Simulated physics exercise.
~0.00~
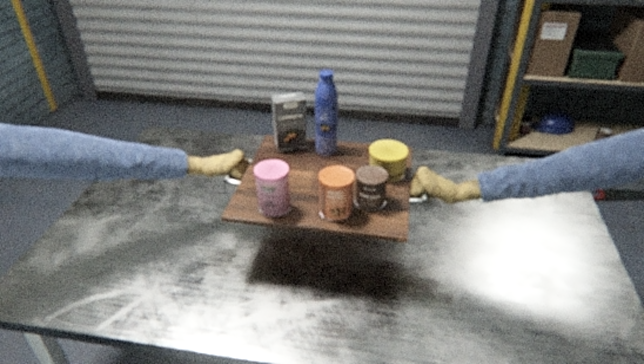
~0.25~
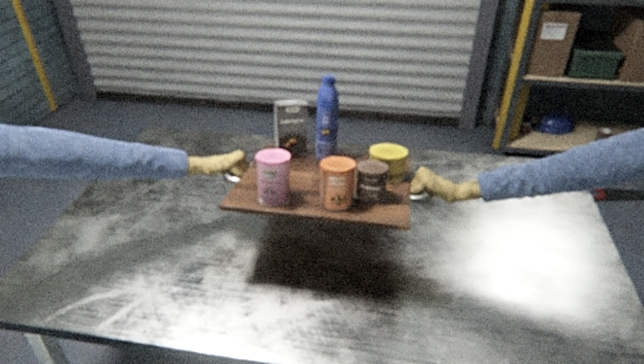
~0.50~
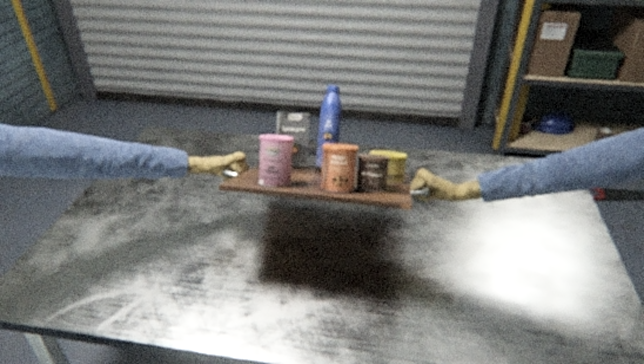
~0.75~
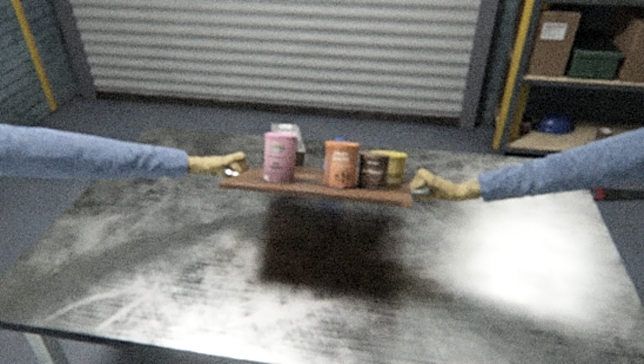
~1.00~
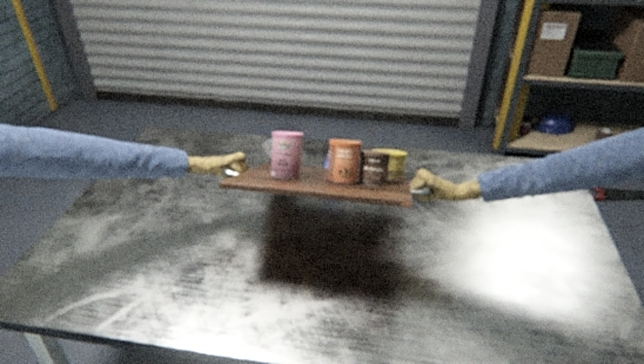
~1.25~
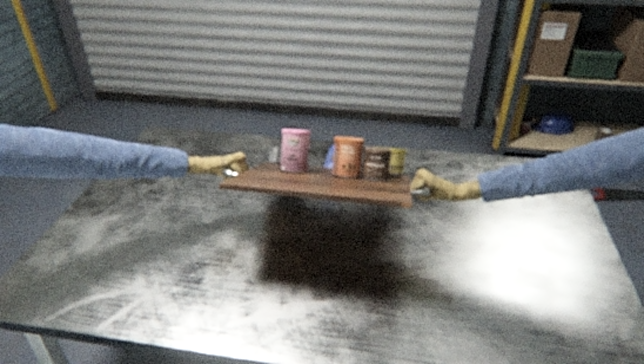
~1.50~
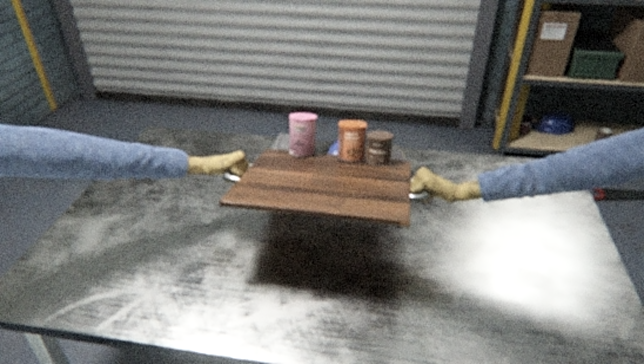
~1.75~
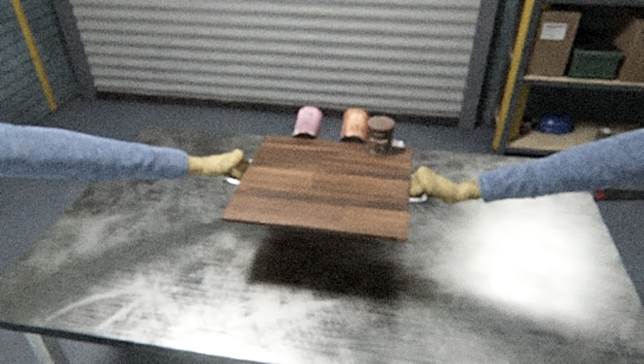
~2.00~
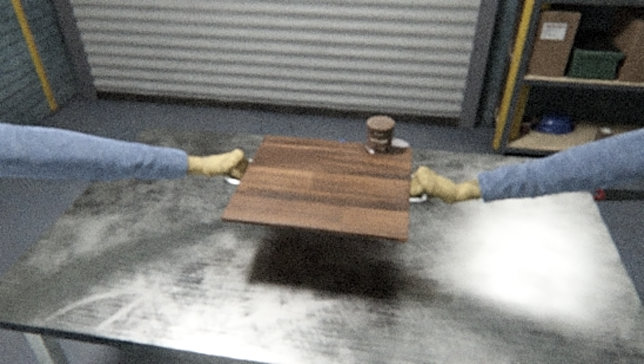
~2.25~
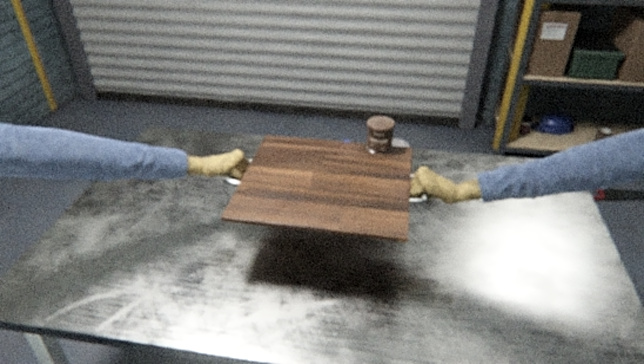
Two gloved hands in blue sleeves hold a rimless wooden tray over a scuffed metal table in a workshop, seen from slightly above, with a roller shutter behind. A pink tin, an orange tin and a brown tin stand near the front, a yellow tub behind them at right, and a grey carton and blue bottle at the back. The hands tip the far edge down; the carton and bottle topple backward off it. The remaining containers slide away, and the yellow tub disappears. As the tray levels, the pink and orange tins fall beyond it, leaving only the brown tin upright at the far right corner.
